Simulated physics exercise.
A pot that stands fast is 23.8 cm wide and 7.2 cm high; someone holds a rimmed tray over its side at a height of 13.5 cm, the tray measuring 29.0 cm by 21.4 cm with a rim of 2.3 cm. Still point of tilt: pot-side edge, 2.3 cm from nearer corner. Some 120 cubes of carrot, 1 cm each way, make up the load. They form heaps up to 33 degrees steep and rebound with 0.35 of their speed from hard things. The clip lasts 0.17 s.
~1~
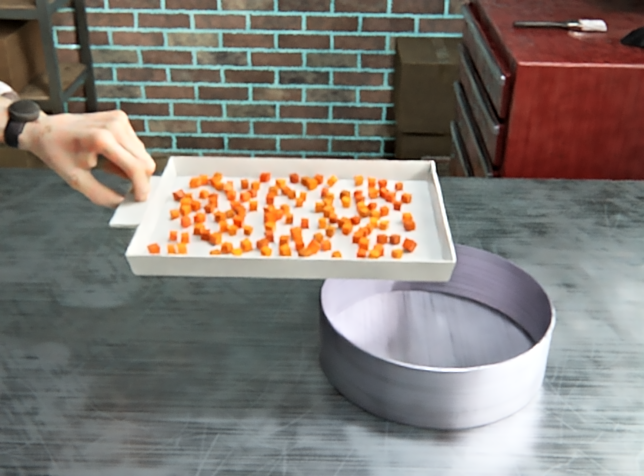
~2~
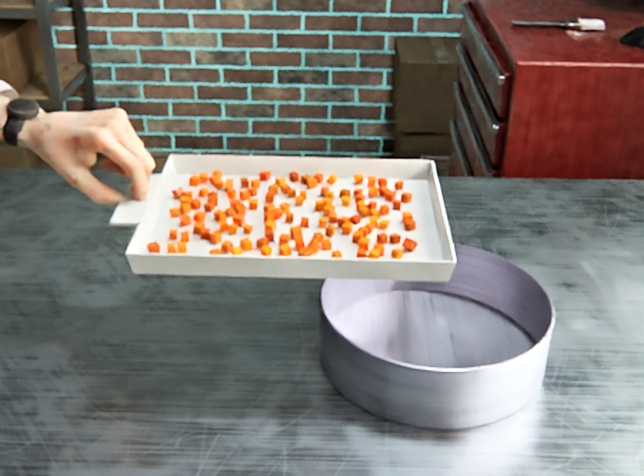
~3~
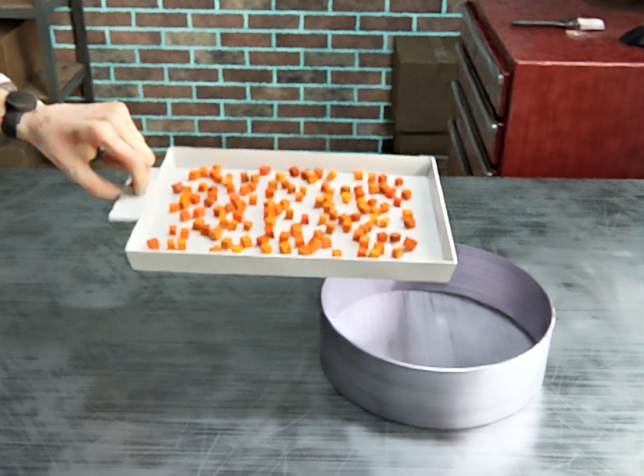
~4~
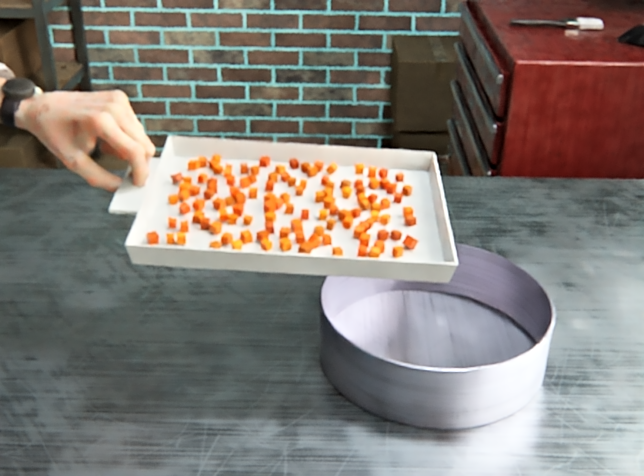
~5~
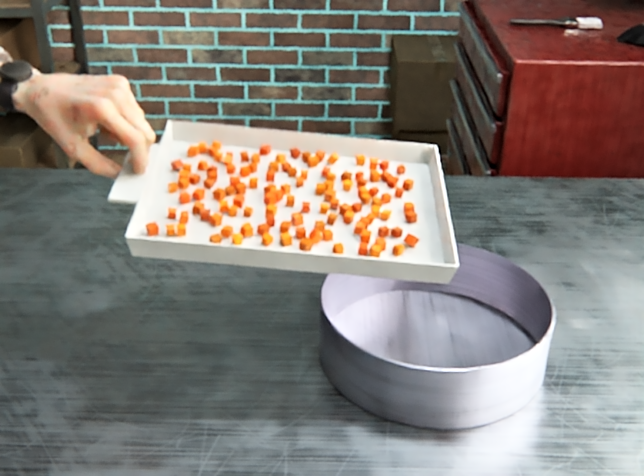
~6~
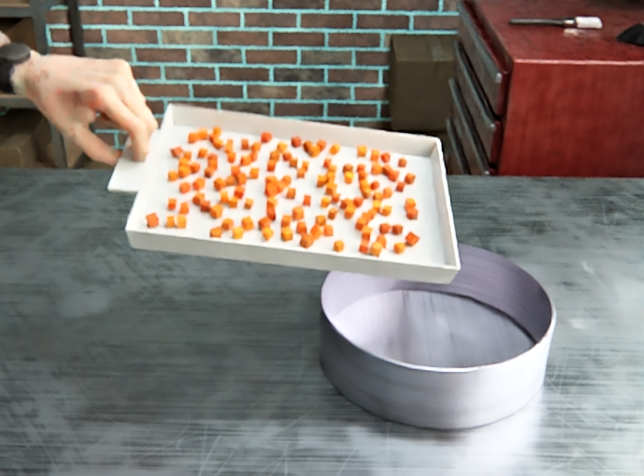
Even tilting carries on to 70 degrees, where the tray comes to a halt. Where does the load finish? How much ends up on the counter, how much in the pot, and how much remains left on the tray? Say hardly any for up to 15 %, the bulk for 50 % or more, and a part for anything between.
By place: Counter a part, pot a part, tray a part.
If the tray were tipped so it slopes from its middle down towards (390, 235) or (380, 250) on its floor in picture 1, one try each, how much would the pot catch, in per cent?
Near 45 and 40 percent, in that order.
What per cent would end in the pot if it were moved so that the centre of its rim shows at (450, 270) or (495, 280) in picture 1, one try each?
0 % and 0 %.
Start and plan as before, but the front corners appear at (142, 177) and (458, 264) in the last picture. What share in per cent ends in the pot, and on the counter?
The pot gets 55 and the counter 25.
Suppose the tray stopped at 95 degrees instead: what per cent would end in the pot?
Pot share: About 60 per cent.
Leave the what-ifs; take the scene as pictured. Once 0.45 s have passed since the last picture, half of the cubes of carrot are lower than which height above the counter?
Roughly 20 centimetres, more or less.
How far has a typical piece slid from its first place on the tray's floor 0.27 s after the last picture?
Roughly 1 cm.
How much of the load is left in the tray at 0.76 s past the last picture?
About 40%.
Then, 0.27 s after the last picture, tilt 40 degrees; the tray holds 100 %, the pot 0 %.
Then, 0.45 s after the last picture, tilt 60 degrees; the tray holds 100 %, the pot 0 %.
Then, 0.76 s after the last picture, tilt 70 degrees; the tray holds 40 %, the pot 15 %.
In the end, counter 45 %, pot 25 %, tray 30 %.
